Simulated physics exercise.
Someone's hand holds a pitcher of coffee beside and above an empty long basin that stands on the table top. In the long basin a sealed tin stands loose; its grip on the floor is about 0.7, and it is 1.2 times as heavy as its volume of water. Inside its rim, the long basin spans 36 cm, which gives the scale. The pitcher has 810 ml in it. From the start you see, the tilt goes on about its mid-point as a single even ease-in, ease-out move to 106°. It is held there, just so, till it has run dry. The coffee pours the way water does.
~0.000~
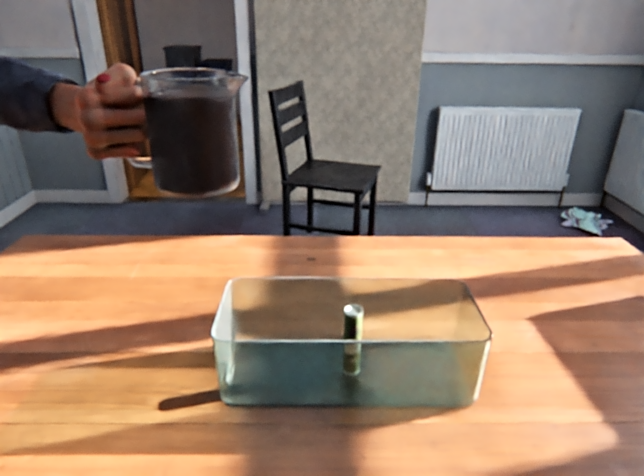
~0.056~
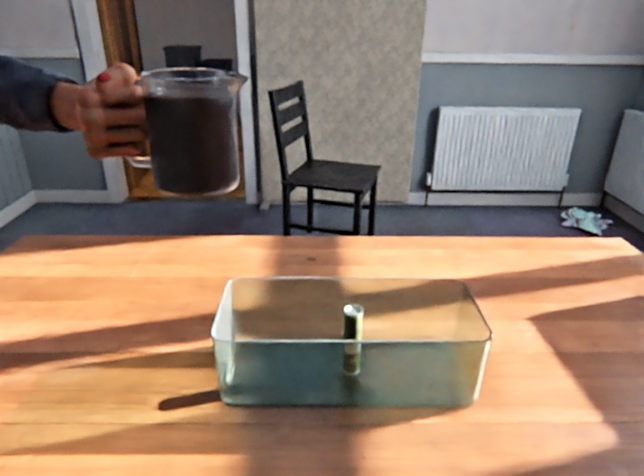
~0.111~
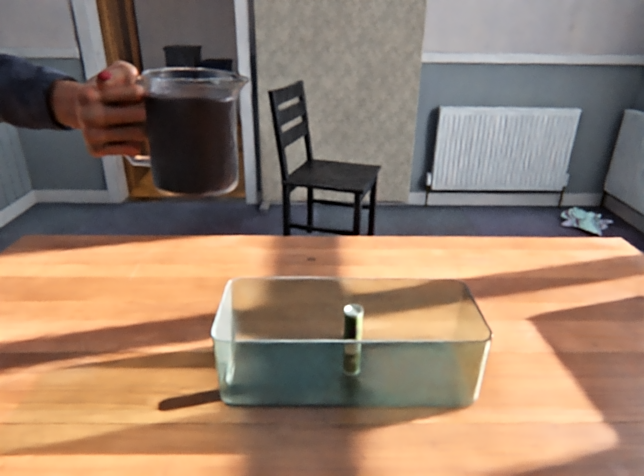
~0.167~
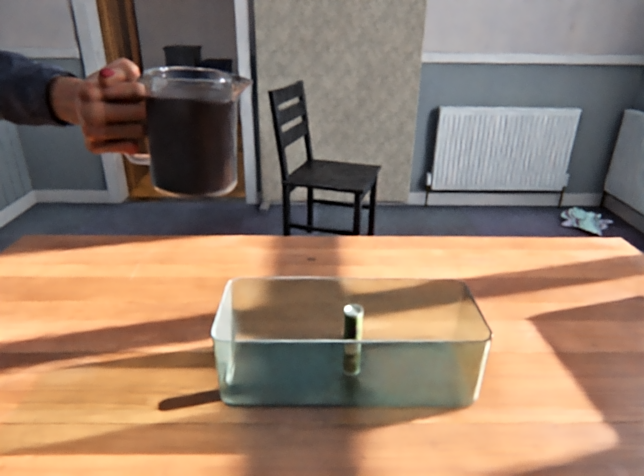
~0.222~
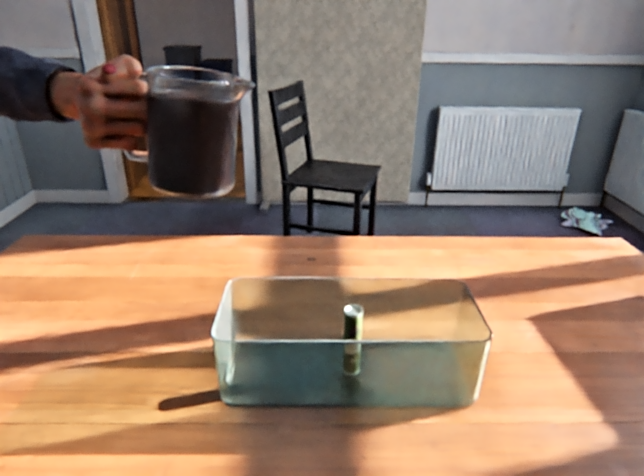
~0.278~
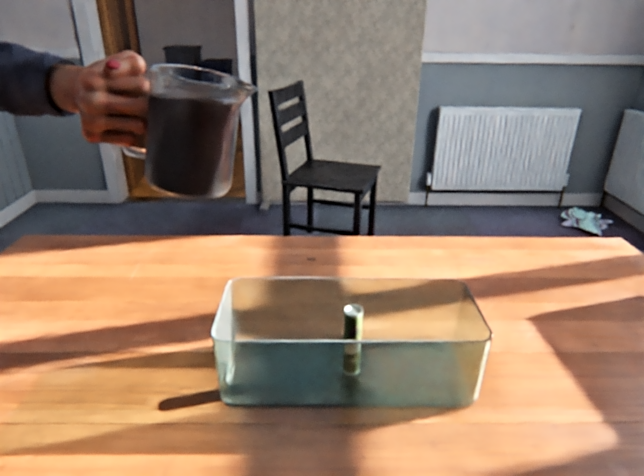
A hand reaching in from the left grips a clear glass pitcher of dark coffee above a sunlit wooden table, seen from slightly above in a room with grey-blue lower walls. A pale greenish, see-through long basin sits on the table with a small tin standing inside, while a black chair and white radiator stand behind. The hand slowly tilts the pitcher slightly rightward, and the camera stays still.
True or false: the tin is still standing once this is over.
False.
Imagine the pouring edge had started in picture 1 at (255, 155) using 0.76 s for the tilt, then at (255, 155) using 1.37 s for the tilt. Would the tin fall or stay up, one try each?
First it stays on its base; then it stays on its base.
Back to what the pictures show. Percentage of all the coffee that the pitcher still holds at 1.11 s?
I'd estimate some 36 per cent.
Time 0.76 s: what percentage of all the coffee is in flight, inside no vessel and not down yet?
My guess is roughly 12 %.
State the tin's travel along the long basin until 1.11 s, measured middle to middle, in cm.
Close to 6 cm.
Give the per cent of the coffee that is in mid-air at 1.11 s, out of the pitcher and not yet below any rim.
I'd put it at about 30 per cent of the liquid.
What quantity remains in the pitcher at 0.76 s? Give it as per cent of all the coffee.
About 86 per cent.
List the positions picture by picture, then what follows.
In the first picture, it leans 0°; its right rim is at (249, 76); the coffee meets the walls at (149, 91) and (234, 92); the long basin's rim runs from (221, 307) to (477, 308); the tin's top is at (353, 313).
In the second picture, it leans 0°; its right rim is at (249, 77); the coffee meets the walls at (150, 91) and (234, 92).
In the third picture, it leans 2°; its right rim is at (251, 78); the coffee meets the walls at (151, 91) and (234, 93).
In the fourth picture, it leans 4°; its right rim is at (253, 81); the coffee meets the walls at (151, 90) and (236, 93).
In the fifth picture, it leans 7°; its right rim is at (255, 84); the coffee meets the walls at (154, 91) and (239, 93).
In the sixth picture, it leans 10°; its right rim is at (258, 89); the coffee meets the walls at (155, 94) and (243, 94).
Then, 0.76 s in, the tilt is 62° and 86 per cent is still to pour; the tin stands where it began.
Then, 1.11 s in, the tilt is 97° and 37 per cent is still to pour; the tin leans 57°.
Then, 1.47 s in, the tilt is 106° and 4 per cent is still to pour; the tin lies on its side.
Then, 1.87 s in, the tilt is 106° and 0 per cent is still to pour; the tin lies on its side.
Finally, the tin lies on its side.
